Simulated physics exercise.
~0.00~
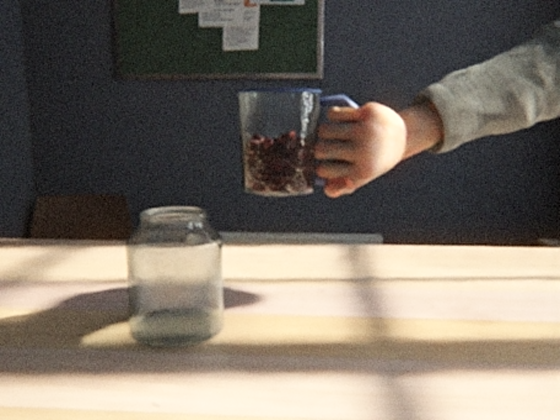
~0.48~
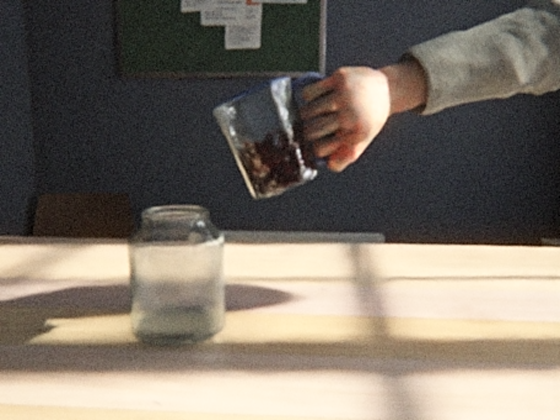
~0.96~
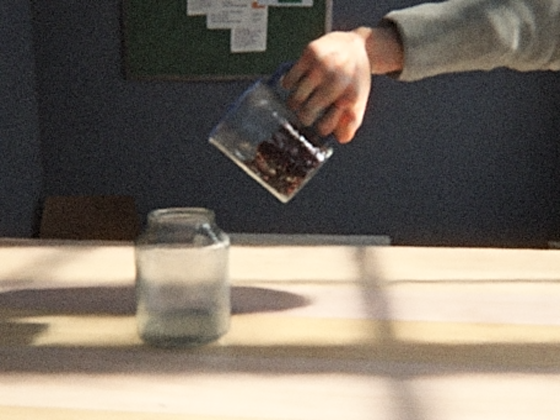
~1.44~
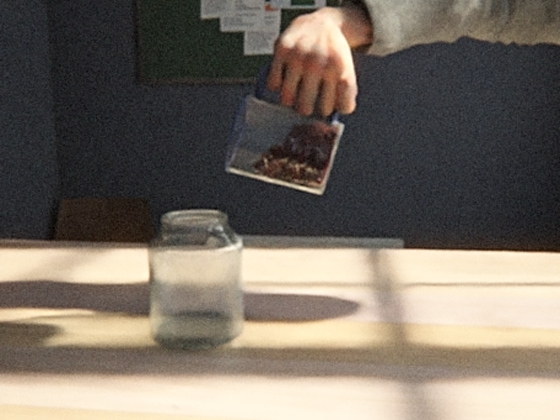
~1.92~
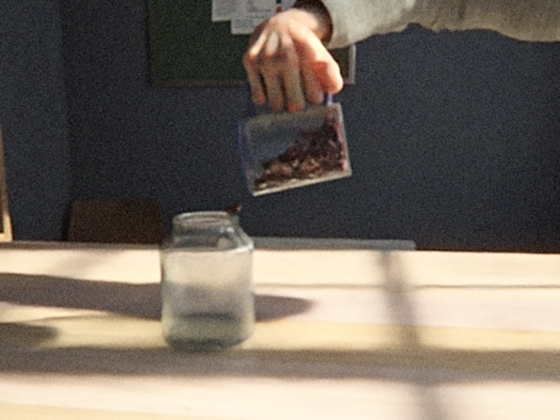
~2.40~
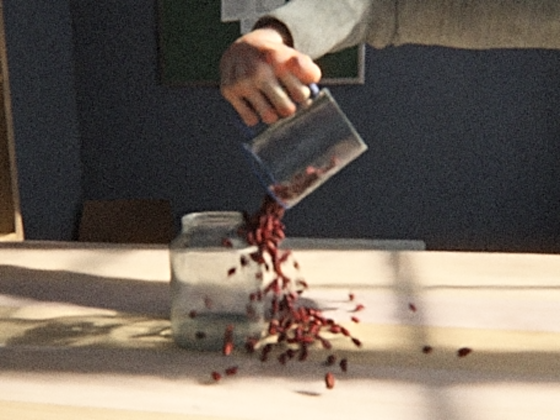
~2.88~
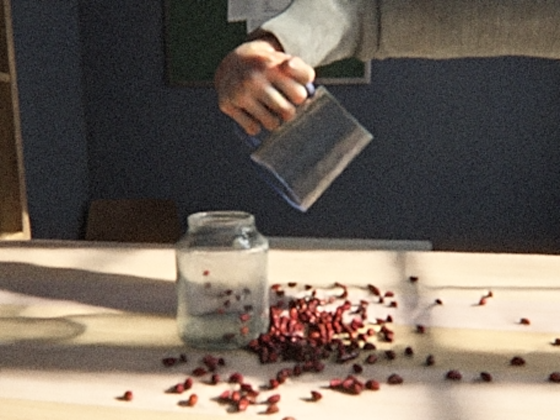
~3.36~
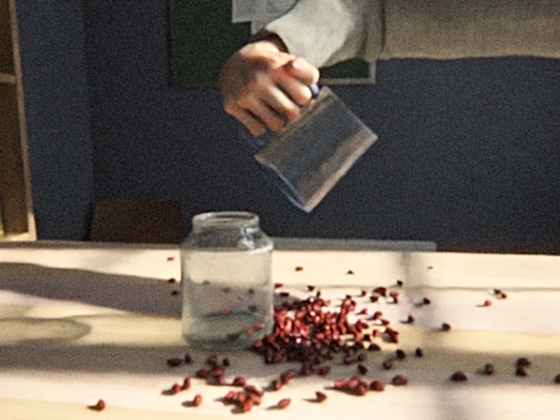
To begin with, a hand reaching in from the right holds a clear measuring cup of dark red beans upright above a pale table, where an open glass jar stands. The hand tips the cup toward the left, and the beans slide toward its lower side while the view drifts slightly left. As the cup tilts past level, the beans rush out in a stream beside the jar's right side, bouncing and scattering over the tabletop. The cup empties and stays tipped downward in the hand. At the end, most of the beans lie spread outside the jar, which looks essentially empty.
